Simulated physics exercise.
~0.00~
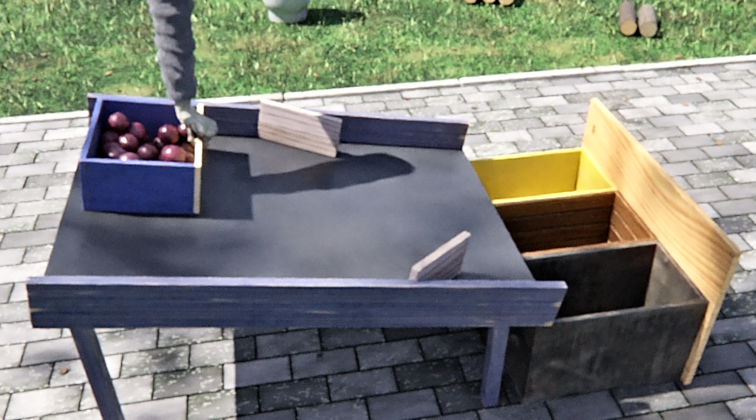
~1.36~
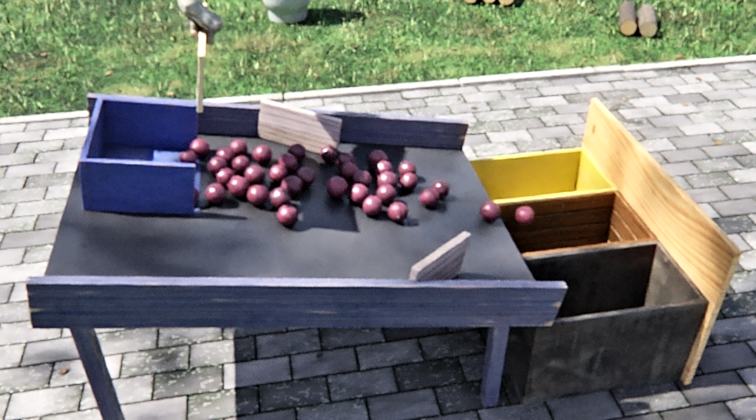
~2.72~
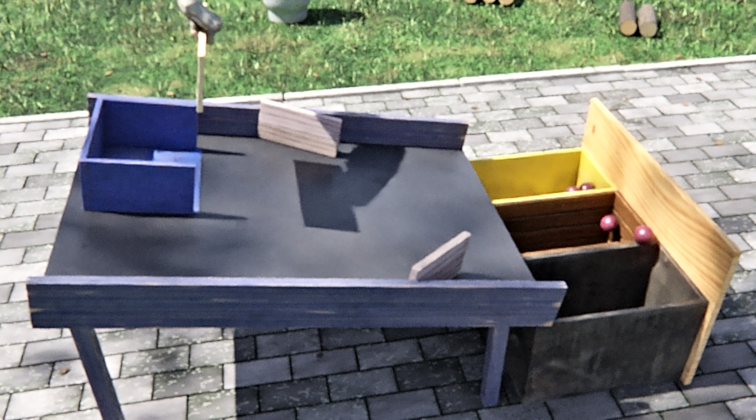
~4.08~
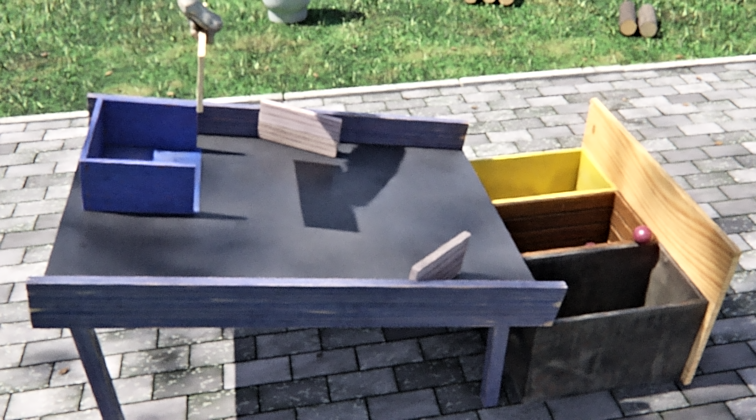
Dark red onions poured out of a blue pen once its gate was lifted, rolling across the sloping table past two angled boards and off into the tubs on the right, leaving the pen and tabletop empty, with one onion still visible near the black tote.
